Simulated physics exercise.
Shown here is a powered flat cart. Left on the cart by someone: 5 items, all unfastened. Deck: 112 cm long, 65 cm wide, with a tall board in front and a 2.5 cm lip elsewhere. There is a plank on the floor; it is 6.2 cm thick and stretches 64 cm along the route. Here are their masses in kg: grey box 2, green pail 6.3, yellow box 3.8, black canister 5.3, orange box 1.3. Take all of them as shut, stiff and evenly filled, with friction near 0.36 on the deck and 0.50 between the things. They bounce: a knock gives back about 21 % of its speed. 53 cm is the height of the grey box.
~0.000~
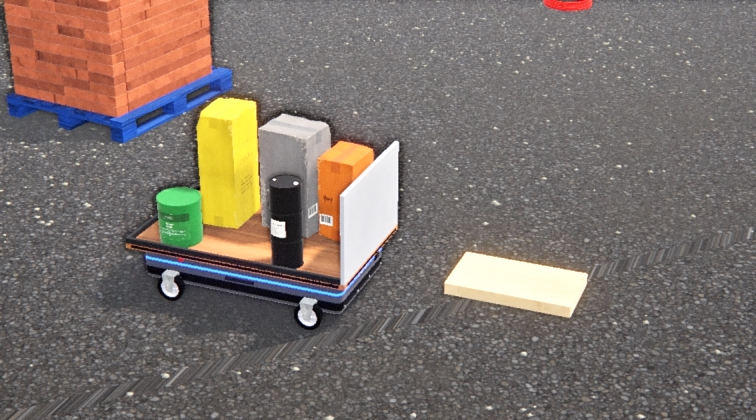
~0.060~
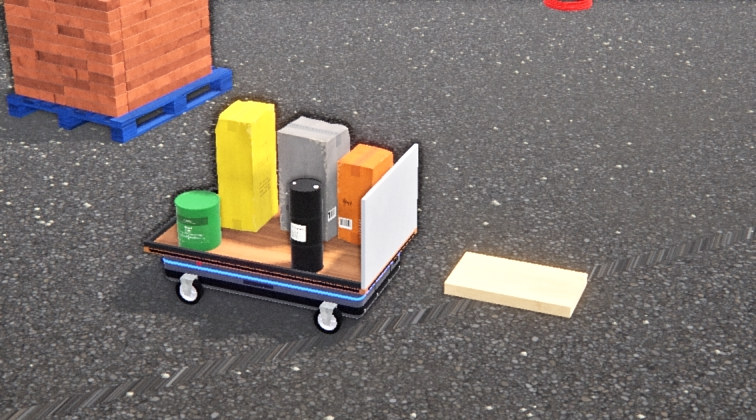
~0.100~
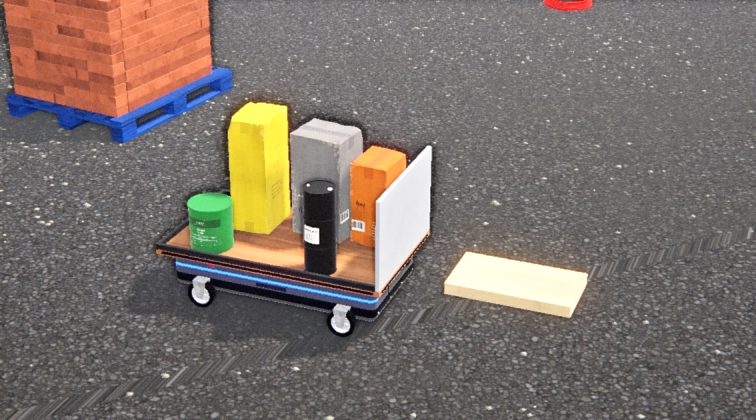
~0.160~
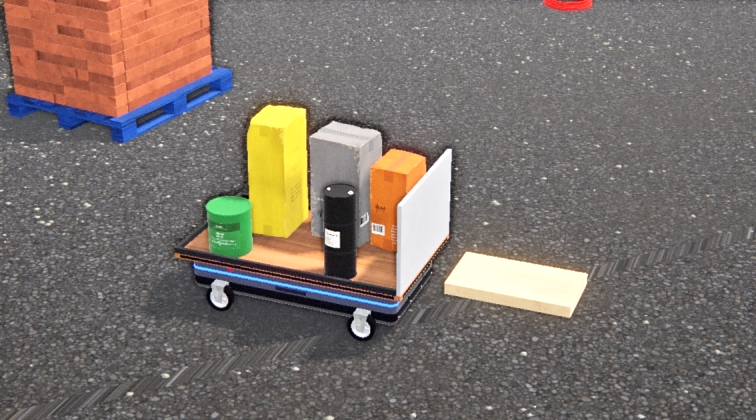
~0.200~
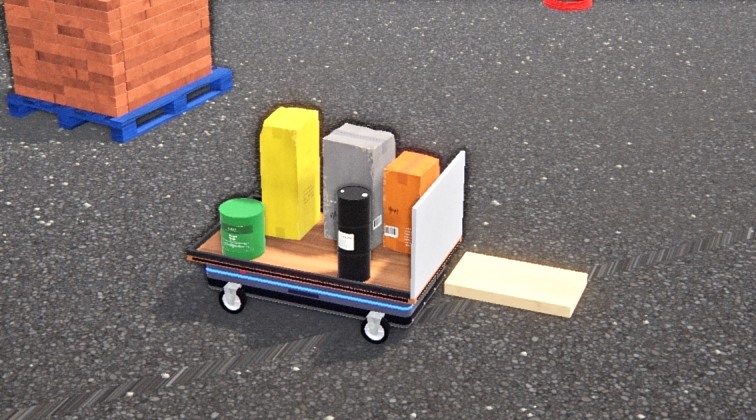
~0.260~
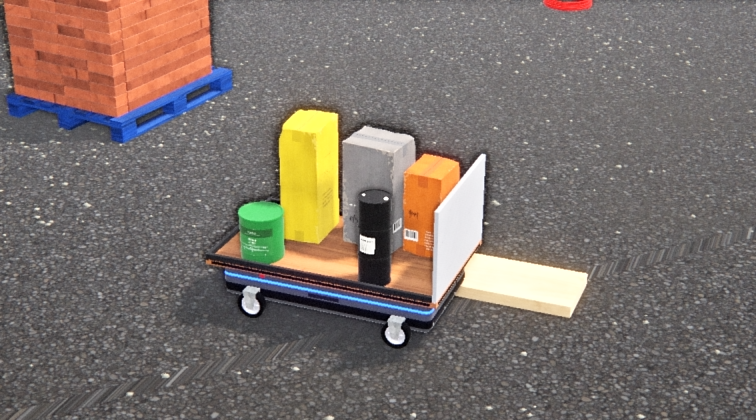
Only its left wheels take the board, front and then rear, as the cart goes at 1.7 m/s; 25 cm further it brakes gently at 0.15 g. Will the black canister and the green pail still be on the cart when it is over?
Black canister: No, green pail: Yes.
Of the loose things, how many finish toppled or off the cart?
The tally is 4.
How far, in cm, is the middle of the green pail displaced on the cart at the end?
Displacement: Approx. 2 cm.
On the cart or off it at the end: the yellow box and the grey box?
The yellow box is kept in bounds, the grey box is not kept in bounds.
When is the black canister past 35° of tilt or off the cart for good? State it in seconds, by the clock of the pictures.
At about 0.9 s.
After 0.86 s, 146 cm covered; black canister 32° off upright near (577, 287); green pail 13° off upright near (471, 262); grey box 74° off upright.
After 1.66 s, 270 cm covered; black canister now off the cart; green pail moved 2 cm; grey box on its side.
In the end (4.2 s), off the cart, grey box and black canister; toppled on the cart, yellow box and orange box; green pail under 10 cm from the start.
